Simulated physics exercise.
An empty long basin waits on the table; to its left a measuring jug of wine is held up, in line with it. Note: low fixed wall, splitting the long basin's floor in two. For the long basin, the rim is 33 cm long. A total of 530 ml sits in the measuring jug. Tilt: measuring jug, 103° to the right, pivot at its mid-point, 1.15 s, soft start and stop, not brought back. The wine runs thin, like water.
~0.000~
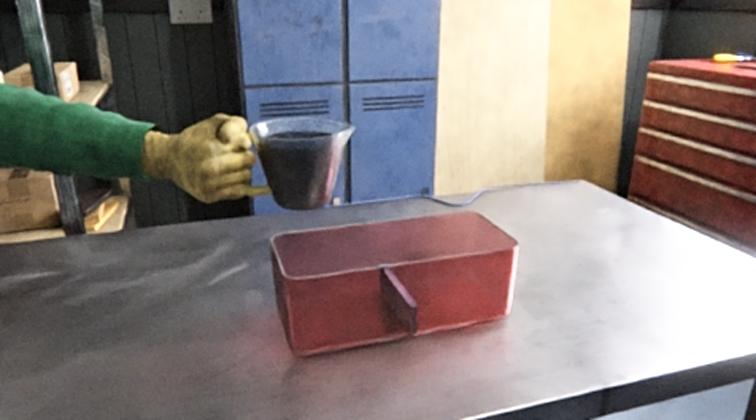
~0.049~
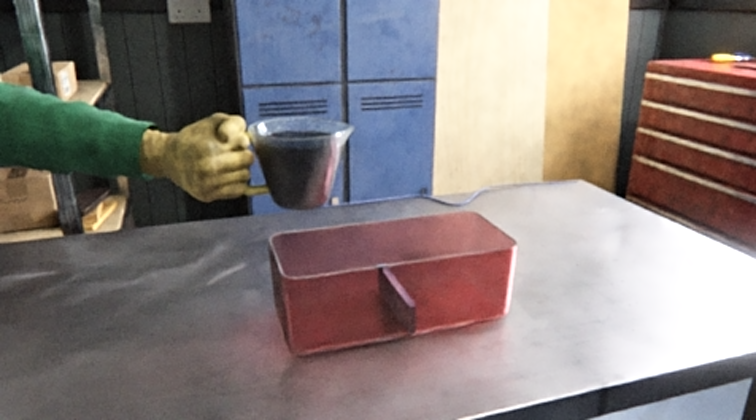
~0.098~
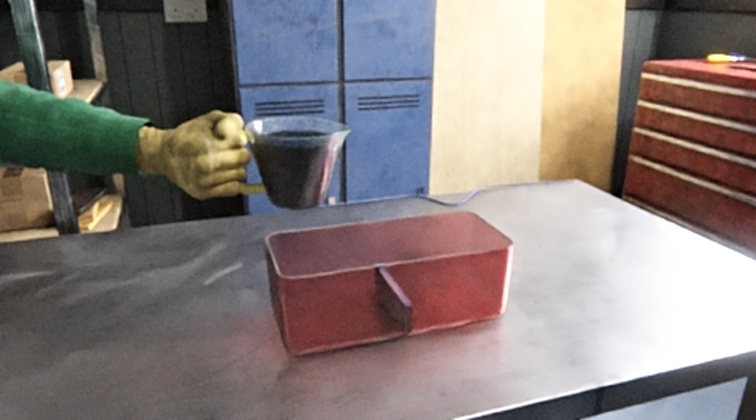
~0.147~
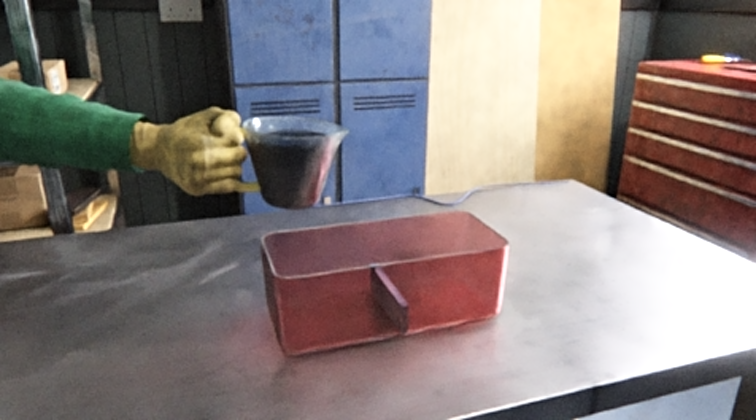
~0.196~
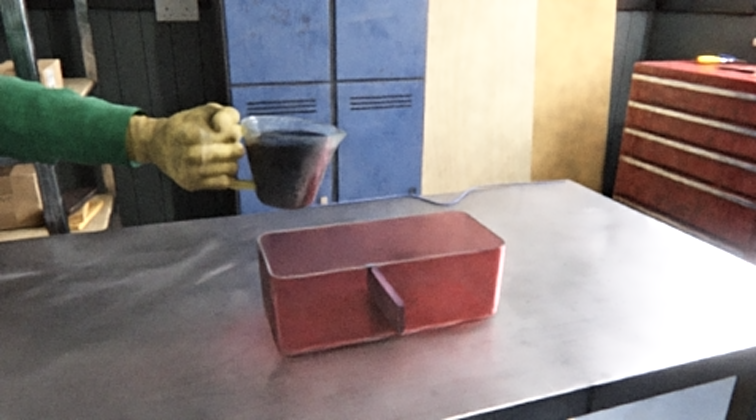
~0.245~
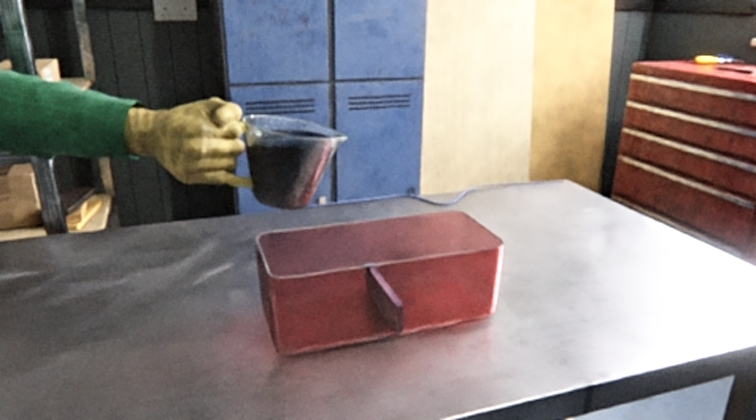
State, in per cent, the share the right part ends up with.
The right part ends up with roughly 47 %.
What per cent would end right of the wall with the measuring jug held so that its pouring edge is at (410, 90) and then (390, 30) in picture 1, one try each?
95 in a hundred, followed by 90 in a hundred.
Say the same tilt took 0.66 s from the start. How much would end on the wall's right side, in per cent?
In that case, roughly 30 per cent.
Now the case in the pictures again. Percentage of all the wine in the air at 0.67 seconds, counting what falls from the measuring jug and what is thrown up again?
Some 22 per cent, I reckon.
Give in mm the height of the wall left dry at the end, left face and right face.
Roughly 32 mm on the left side and roughly 32 mm on the right.
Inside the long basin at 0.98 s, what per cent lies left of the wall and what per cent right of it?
Lab note: Left near 34, right near 46.
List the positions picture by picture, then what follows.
Tilt 0°; pouring edge (355, 126); surface from (255, 142) to (342, 136); the long basin's rim runs from (277, 257) to (498, 228); the wall's top is at (397, 285), in the first frame.
Tilt 0°; pouring edge (354, 126); surface from (254, 141) to (341, 136), in the second frame.
Tilt 2°; pouring edge (351, 127); surface from (252, 141) to (338, 136), in the third frame.
Tilt 4°; pouring edge (348, 129); surface from (249, 141) to (335, 137), in the fourth frame.
Tilt 7°; pouring edge (346, 132); surface from (247, 140) to (334, 137), in the fifth frame.
Tilt 11°; pouring edge (346, 136); surface from (248, 140) to (336, 138), in the sixth frame.
Then, 0.67 s in, the tilt is 64° and 63 per cent is still to pour, 3 is left of the wall and 11 right of it.
Then, 0.98 s in, the tilt is 97° and 8 per cent is still to pour, 35 is left of the wall and 47 right of it.
Then, 1.30 s in, the tilt is 103° and 0 per cent is still to pour, 52 is left of the wall and 47 right of it.
Then, 1.65 s in, the tilt is 103° and 0 per cent is still to pour, 52 is left of the wall and 47 right of it.
Finally, 52 per cent lies left of the wall, 47 right of it and 1 outside.
